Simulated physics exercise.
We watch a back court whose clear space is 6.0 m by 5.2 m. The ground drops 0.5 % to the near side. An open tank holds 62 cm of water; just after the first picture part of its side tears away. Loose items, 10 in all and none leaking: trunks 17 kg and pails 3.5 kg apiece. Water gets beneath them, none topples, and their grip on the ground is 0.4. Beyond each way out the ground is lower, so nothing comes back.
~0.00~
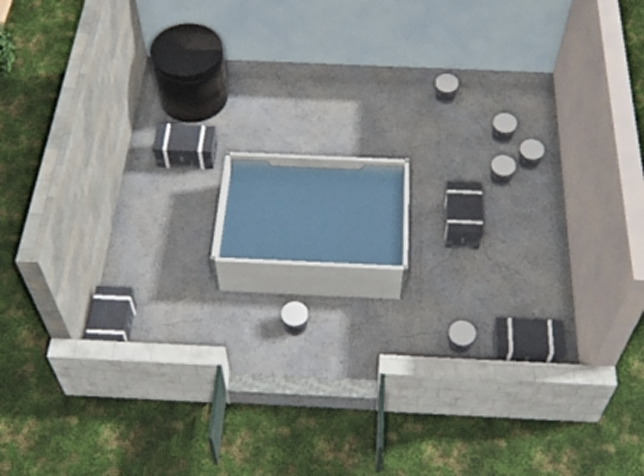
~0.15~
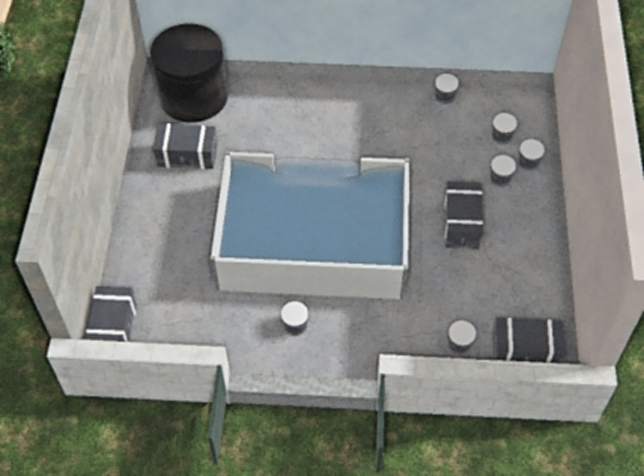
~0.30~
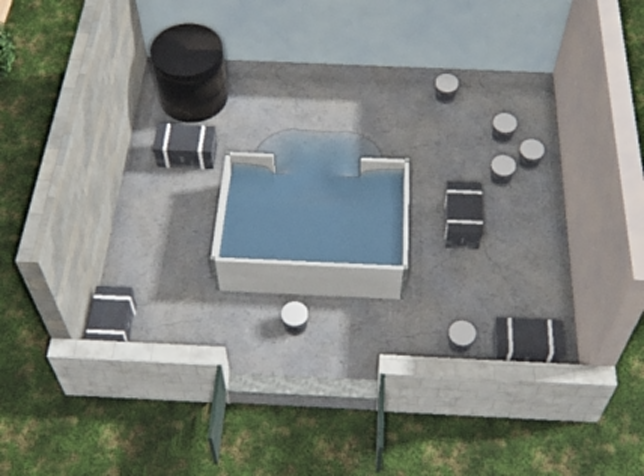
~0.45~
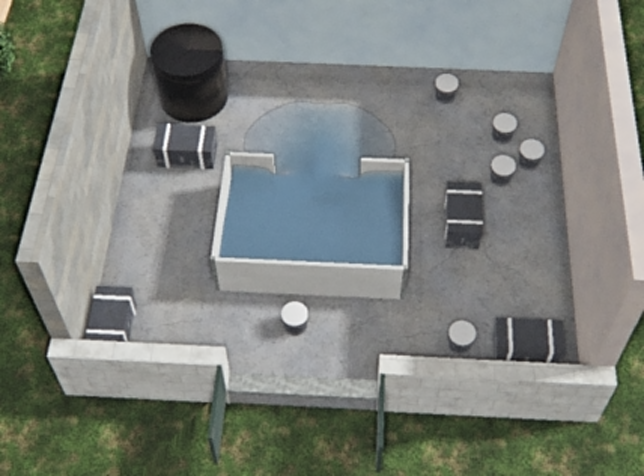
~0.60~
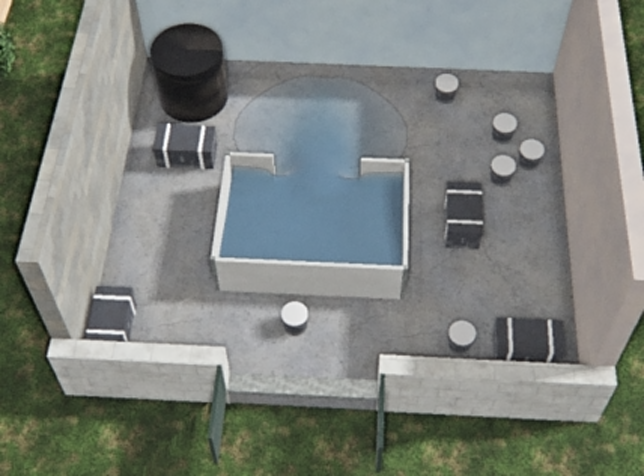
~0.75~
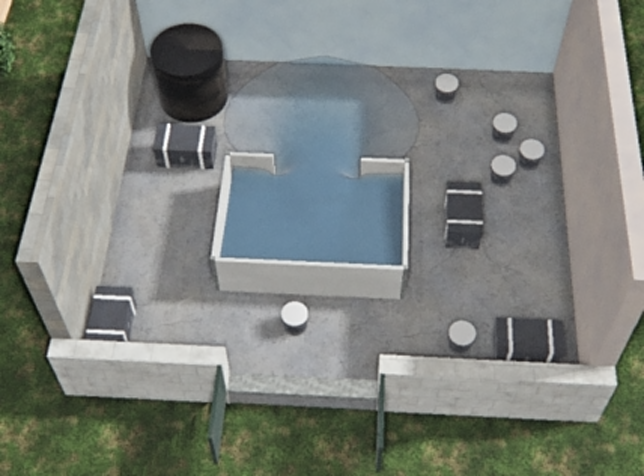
Water pours through a gap that opens in the far side of a white-walled tank in the middle of a grey paved court, seen from high above and in front. Dark trunks with pale bands and small pale pails stand around it, with a black drum at the back left and an open gateway at the near side. The water spreads backward in a widening rounded sheet, while the trunks, pails and camera stay still.
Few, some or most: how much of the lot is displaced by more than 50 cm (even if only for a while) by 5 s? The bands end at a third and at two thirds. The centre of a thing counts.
It is one to two thirds.
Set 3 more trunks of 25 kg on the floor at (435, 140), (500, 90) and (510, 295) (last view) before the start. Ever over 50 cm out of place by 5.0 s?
In turn: Short of it, more, short of it.
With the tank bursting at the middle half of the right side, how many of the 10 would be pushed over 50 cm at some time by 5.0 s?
In that case 8 of them.
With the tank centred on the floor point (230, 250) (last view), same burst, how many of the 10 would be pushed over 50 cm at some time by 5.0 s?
Then 6.
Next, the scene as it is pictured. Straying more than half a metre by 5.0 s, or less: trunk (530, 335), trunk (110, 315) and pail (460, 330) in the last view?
In turn: Short of it, under, less.
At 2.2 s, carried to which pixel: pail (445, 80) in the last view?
Near (527, 92).
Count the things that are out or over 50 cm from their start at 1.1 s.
By then 0.
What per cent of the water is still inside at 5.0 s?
About 100 per cent.
After 1.1 s 0 of 10 are over 50 cm from their spots; 0 afloat.
After 2.2 s 1 of 10 are over 50 cm from their spots; 0 afloat.
After 3.5 s 3 of 10 are over 50 cm from their spots; 2 afloat.
After 5.0 s 5 of 10 are over 50 cm from their spots, and 5 have been at some point; 4 afloat.
